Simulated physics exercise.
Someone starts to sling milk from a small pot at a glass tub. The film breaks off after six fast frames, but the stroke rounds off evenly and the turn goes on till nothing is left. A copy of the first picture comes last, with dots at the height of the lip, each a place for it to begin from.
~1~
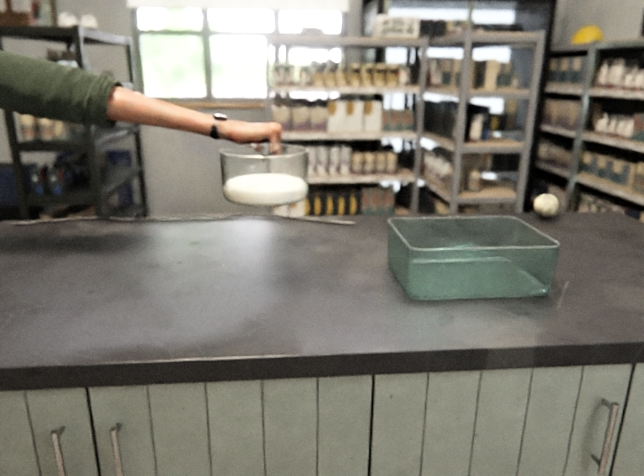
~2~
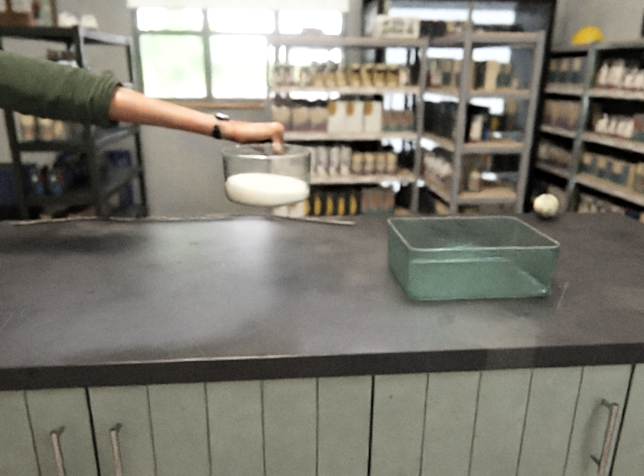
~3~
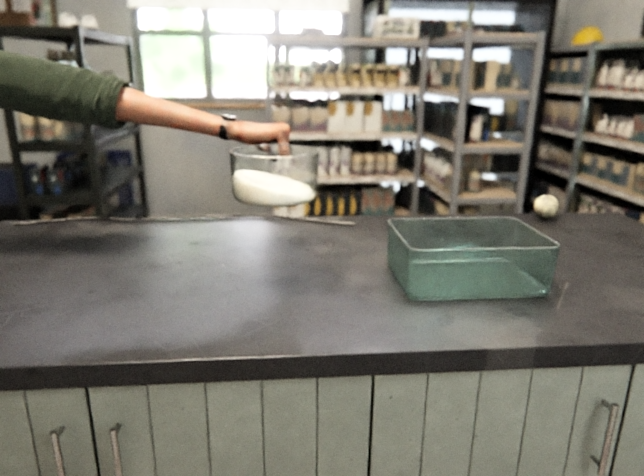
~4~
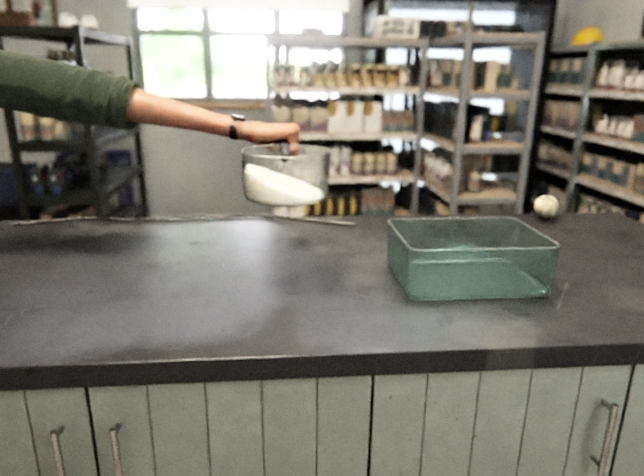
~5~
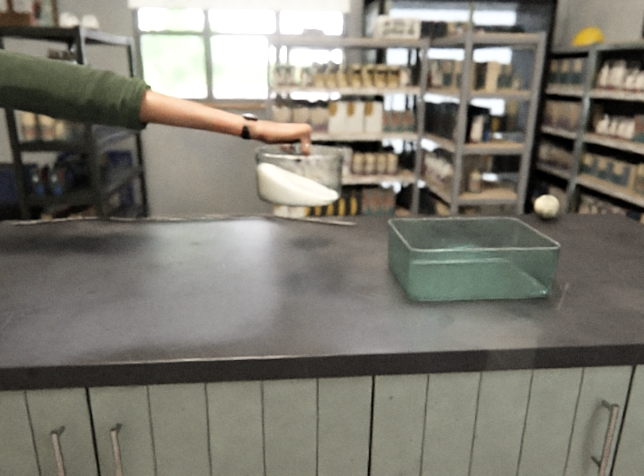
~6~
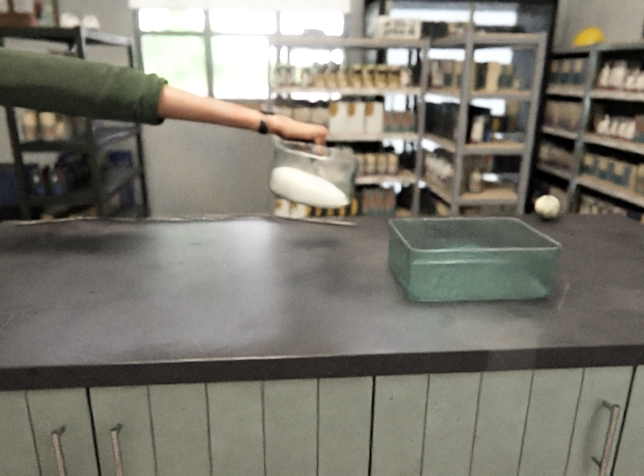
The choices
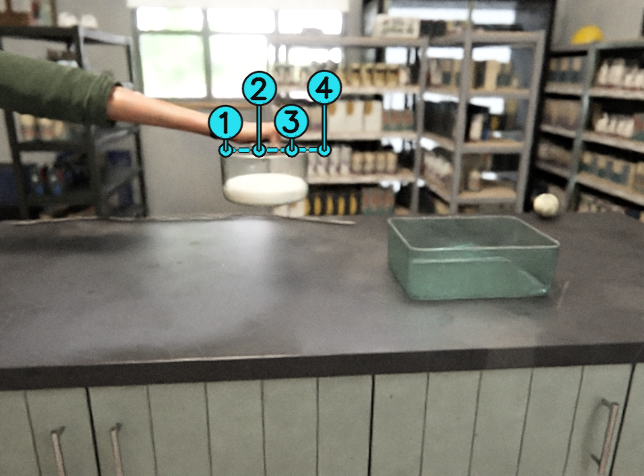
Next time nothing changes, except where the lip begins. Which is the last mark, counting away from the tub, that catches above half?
Use spot 4.
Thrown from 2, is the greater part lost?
Yes, it does.
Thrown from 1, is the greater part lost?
Yes, that goes wrong.
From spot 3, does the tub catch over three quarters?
No, it does not.
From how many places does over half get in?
One of the four.
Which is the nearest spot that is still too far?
Here it is spot 3.
On the marked copy, 1 at (225, 150); 2 at (259, 150); 3 at (291, 149); 4 at (324, 149).
Choosing 1, about 0 % lands in the tub, 100 % falls short.
Choosing 2, about 7 % lands in the tub, 93 % falls short.
Choosing 3, about 32 % lands in the tub, 66 % falls short.
Choosing 4, about 67 % lands in the tub, 26 % falls short and 7 % goes beside or beyond.
